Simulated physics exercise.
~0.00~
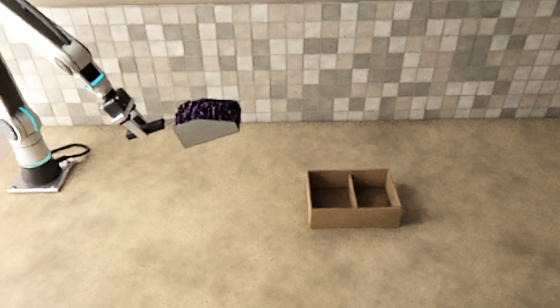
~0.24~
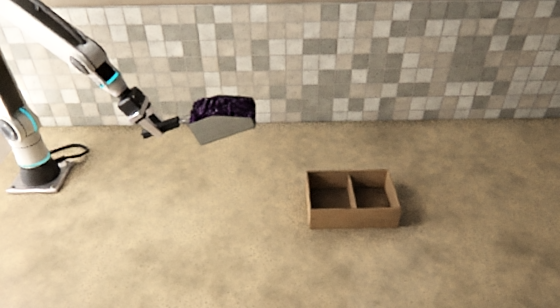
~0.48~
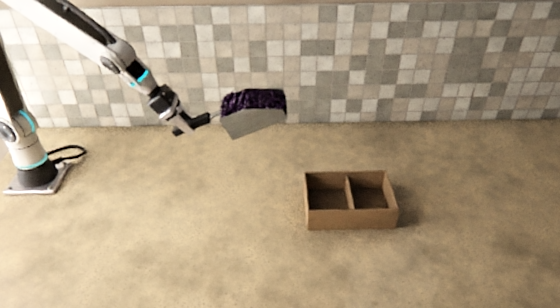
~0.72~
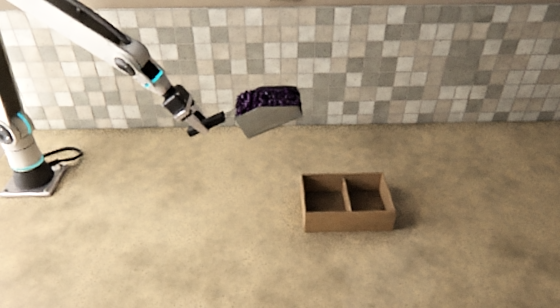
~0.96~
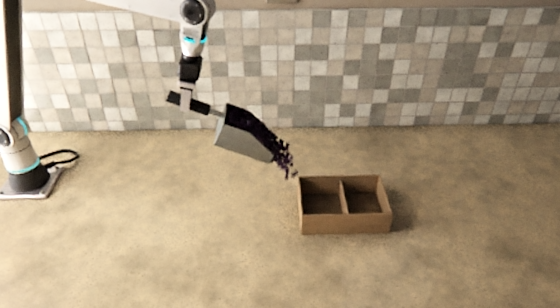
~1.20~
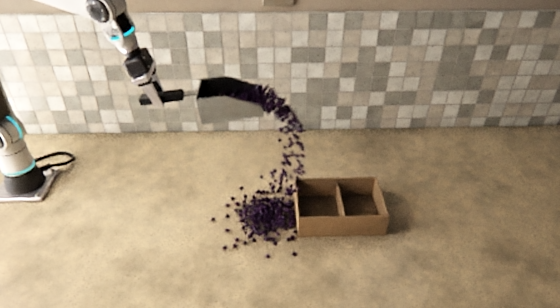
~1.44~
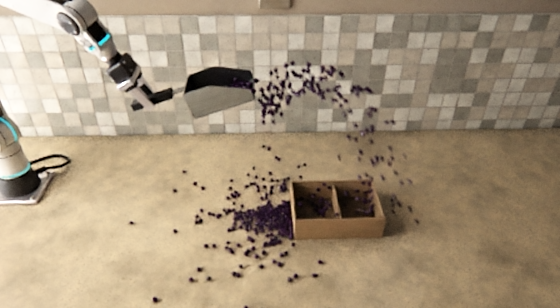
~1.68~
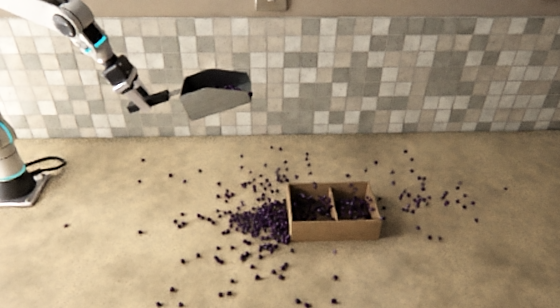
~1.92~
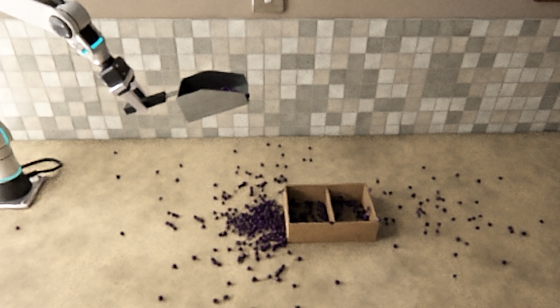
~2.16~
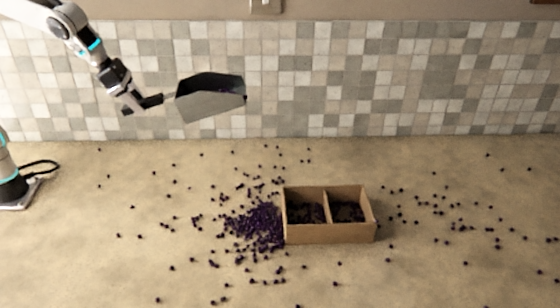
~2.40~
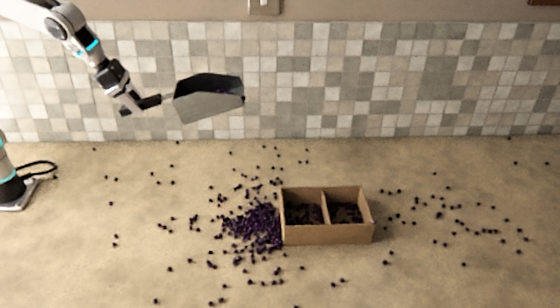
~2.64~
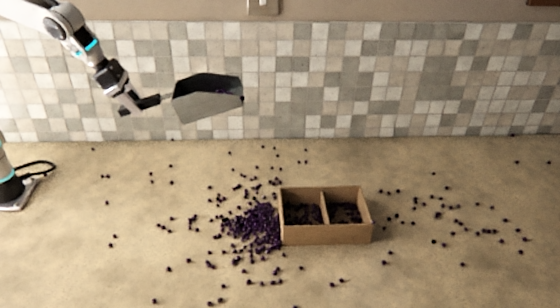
A robot arm tips a scoop of dark beads, scattering most around a divided box.
